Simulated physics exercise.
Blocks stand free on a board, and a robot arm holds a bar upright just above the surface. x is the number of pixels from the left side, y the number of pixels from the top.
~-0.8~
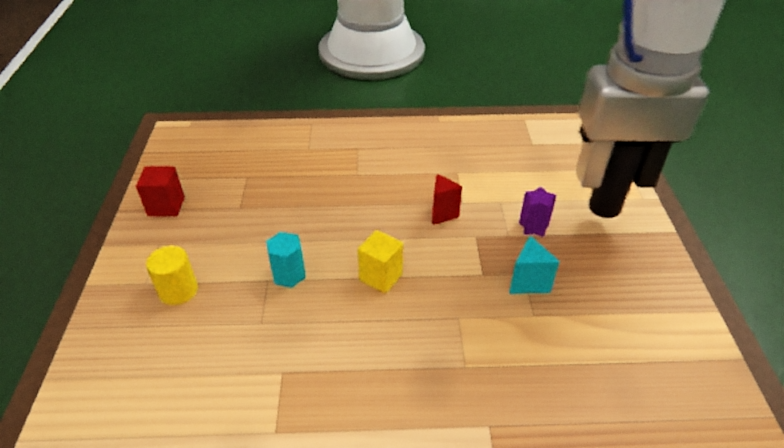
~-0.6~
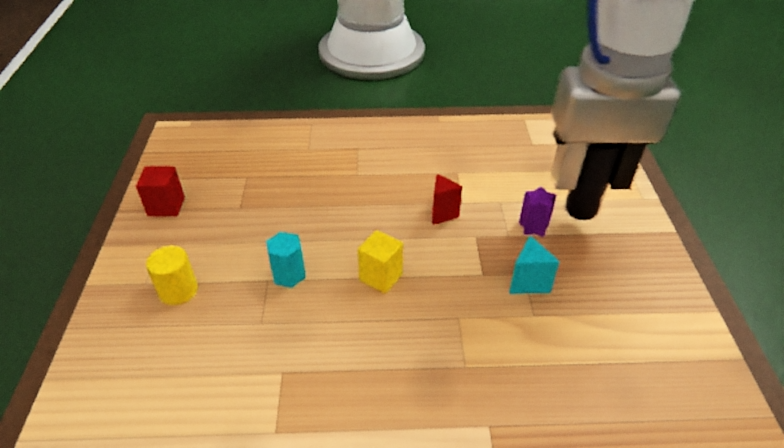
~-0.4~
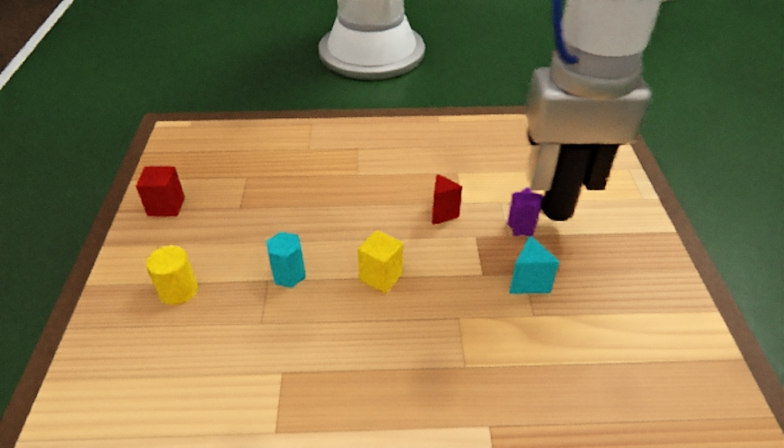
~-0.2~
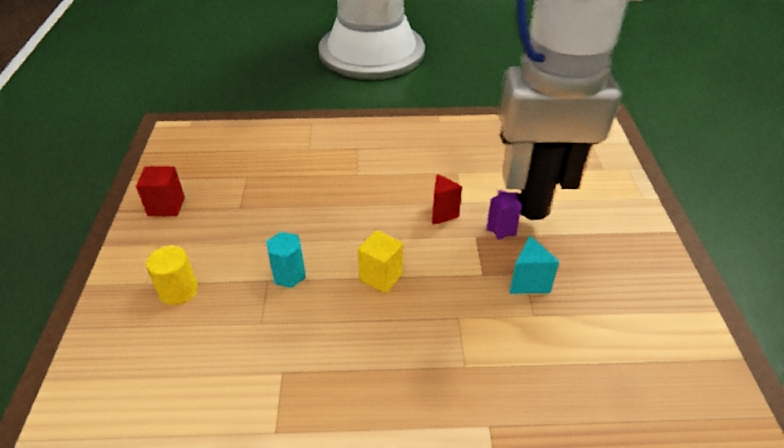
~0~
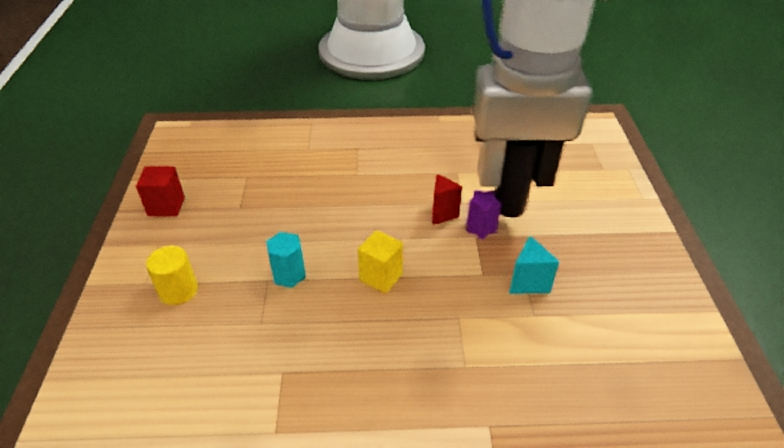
On a wooden board scattered with red, yellow, turquoise and purple blocks, a robot arm moved its dark bar left to the purple block and pushed it across toward the red three-sided one.
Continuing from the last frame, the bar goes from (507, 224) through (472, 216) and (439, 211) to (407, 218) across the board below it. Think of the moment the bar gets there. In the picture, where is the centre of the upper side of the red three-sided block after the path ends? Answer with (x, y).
The centre of its top will be at (373, 186).
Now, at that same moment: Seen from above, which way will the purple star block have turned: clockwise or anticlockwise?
Viewed from the top, it goes anticlockwise.
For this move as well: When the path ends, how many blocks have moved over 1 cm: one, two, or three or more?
The answer is two blocks, counting only moves over 1 cm.
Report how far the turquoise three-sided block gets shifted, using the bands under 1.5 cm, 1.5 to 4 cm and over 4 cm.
Band: Under 1.5 cm.
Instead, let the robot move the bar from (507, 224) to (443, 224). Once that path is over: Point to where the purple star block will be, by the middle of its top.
If I read the scene right, the answer is (423, 205).
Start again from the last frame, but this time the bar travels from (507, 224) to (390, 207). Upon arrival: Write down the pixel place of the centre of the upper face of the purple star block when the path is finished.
Its top centre lands on (435, 201).
What follows on the original path. One third of the way, bar (473, 201); red three-sided block (441, 183); purple star block (456, 198), turned 30° anticlockwise.
Two thirds of the way, bar (439, 196); red three-sided block (406, 182), turned 20° anticlockwise; purple star block (443, 199), turned 80° anticlockwise.
At the end, bar (407, 203); red three-sided block (373, 186); purple star block (440, 199), turned 100° anticlockwise; turquoise three-sided block not moved.
